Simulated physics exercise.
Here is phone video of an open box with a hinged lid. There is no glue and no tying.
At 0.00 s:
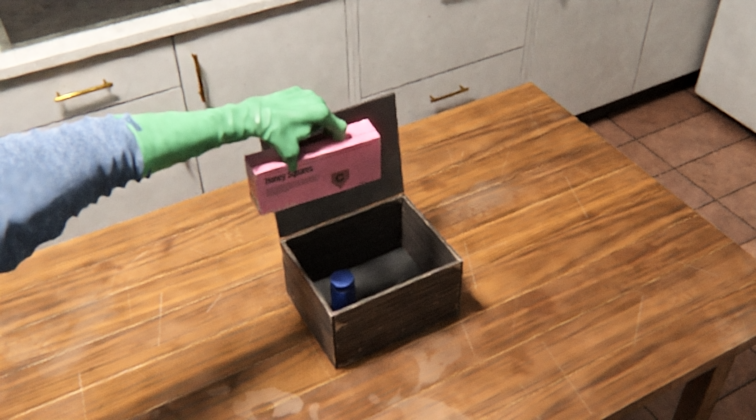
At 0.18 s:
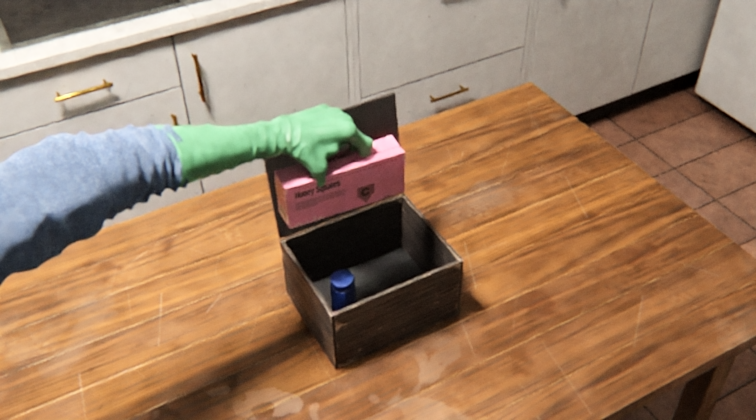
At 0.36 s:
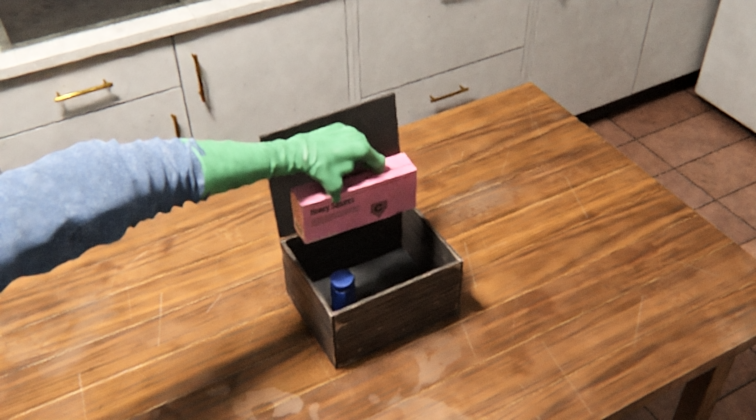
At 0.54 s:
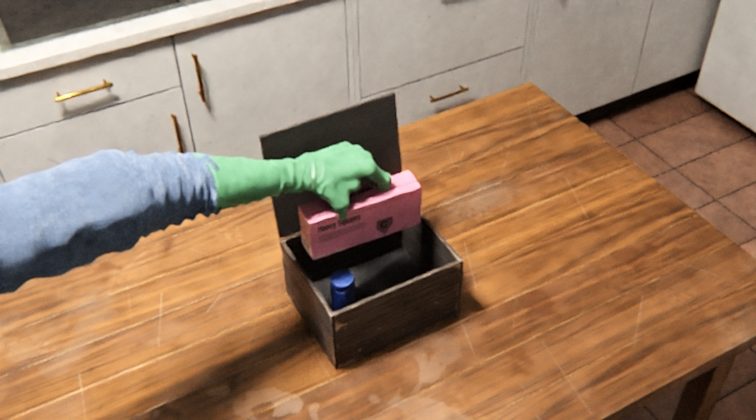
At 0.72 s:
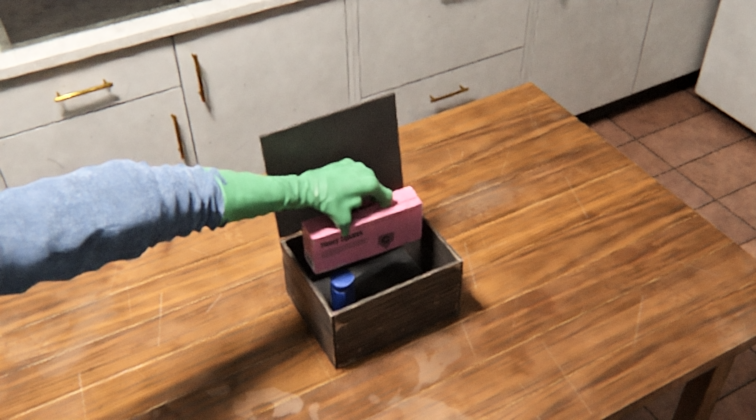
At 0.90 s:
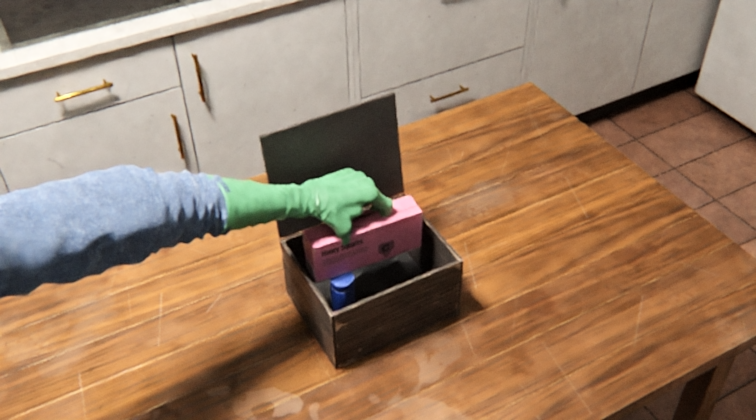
A pink carton was lowered by a green-gloved hand, drifting a little to the right and down into an open dark box on a wooden table, where a blue shaker stayed still.
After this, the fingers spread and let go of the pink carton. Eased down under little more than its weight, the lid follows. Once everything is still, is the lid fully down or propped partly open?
It is fully down.
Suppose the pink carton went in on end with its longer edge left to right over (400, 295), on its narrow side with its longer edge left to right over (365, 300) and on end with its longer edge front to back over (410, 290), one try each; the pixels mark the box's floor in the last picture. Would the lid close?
The first attempt ends with the lid standing open, the second with it lying shut, and the third with it standing open.
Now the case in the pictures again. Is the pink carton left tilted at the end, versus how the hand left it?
It ends up leaning.
By 1.50 s, pink carton on its side near (361, 277); blue shaker tilted by 7°.
By 2.40 s, lid 65° above the rim; pink carton on its side near (361, 276); blue shaker tilted by 3°.
By 3.00 s, lid 12° above the rim; pink carton on its side near (361, 276); blue shaker moved about its own width.
When it is over (4.6 s), lid shut; lying over in the box, pink carton; blue shaker as before. End places, in pixels of the last picture, pink carton near (361, 276).
